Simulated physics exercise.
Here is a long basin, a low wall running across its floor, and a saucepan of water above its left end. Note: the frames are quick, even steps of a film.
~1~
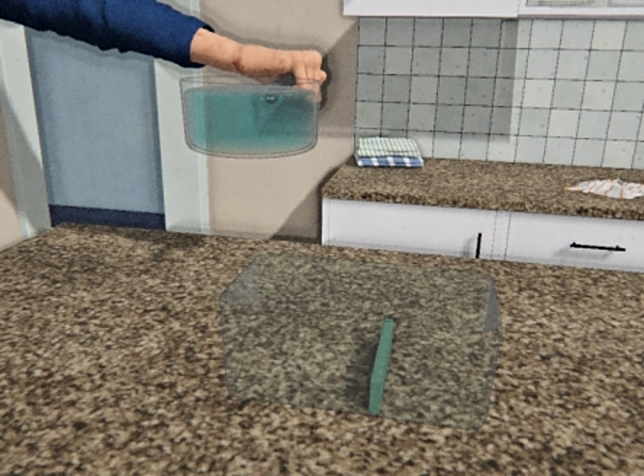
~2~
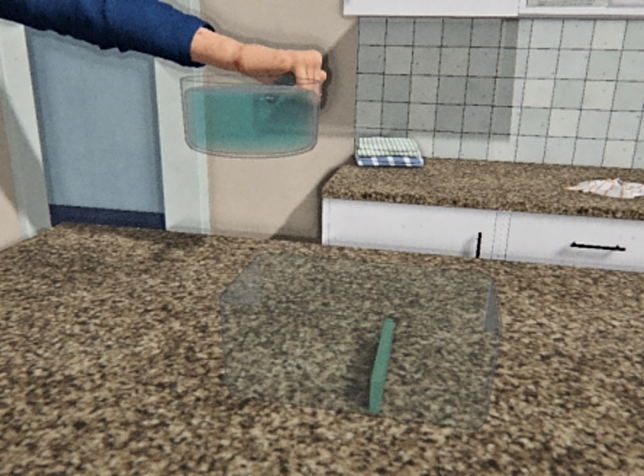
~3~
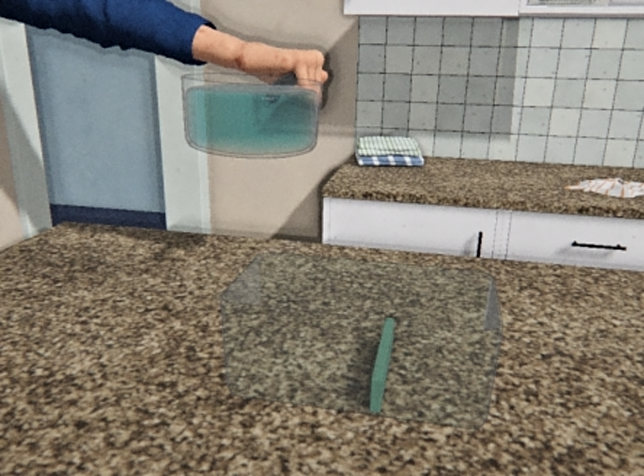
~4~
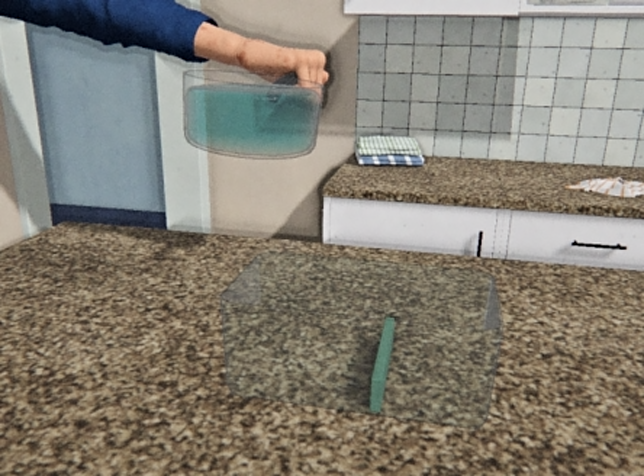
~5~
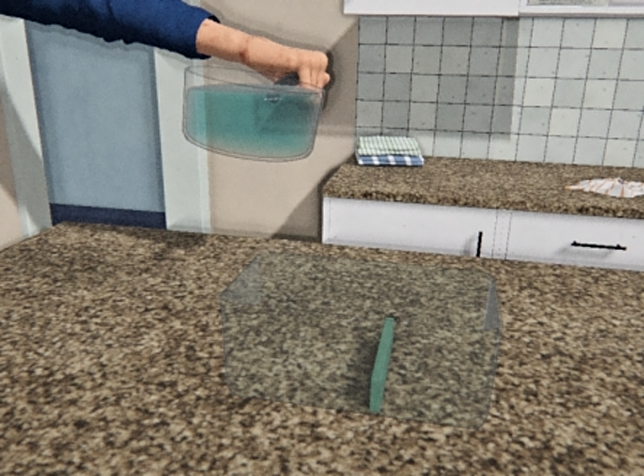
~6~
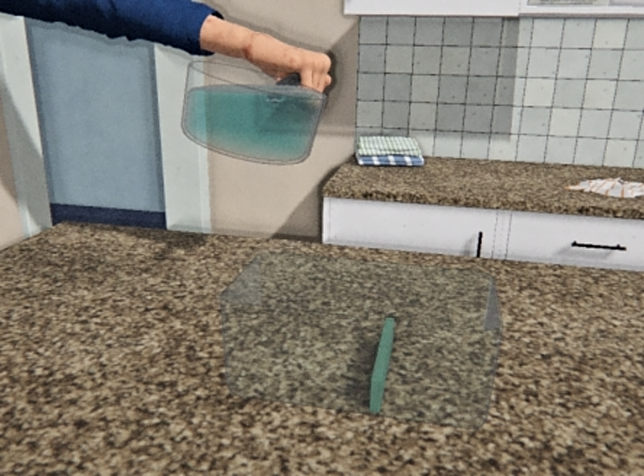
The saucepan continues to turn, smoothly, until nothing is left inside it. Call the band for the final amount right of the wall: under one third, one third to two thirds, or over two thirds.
Band: One third to two thirds.
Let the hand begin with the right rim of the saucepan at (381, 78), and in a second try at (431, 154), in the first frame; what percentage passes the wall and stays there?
First try: Near 75 percent; second try: Near 70 percent.
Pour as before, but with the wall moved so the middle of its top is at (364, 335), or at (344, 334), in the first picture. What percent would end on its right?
70 per cent, then 80 per cent, roughly.
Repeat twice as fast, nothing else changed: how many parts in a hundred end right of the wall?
I'd estimate about 35 percent ends up there.
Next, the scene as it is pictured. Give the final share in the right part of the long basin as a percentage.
About 55 percent.
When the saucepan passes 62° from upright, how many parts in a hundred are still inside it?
Remaining fraction: Approx. 50 %.
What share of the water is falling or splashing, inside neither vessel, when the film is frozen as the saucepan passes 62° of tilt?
I'd reckon some 35 per cent.
A moment on, the saucepan is tipped part way and 51 per cent is still to pour, 6 is left of the wall and 9 right of it.
Next, the saucepan is tipped on its side and 11 per cent is still to pour, 25 is left of the wall and 52 right of it.
Then the saucepan is tipped right over and 1 per cent is still to pour, 44 is left of the wall and 52 right of it.
Later the saucepan is tipped right over and 0 per cent is still to pour, 46 is left of the wall and 53 right of it.
At rest 46 per cent lies left of the wall, 53 right of it and 1 outside.
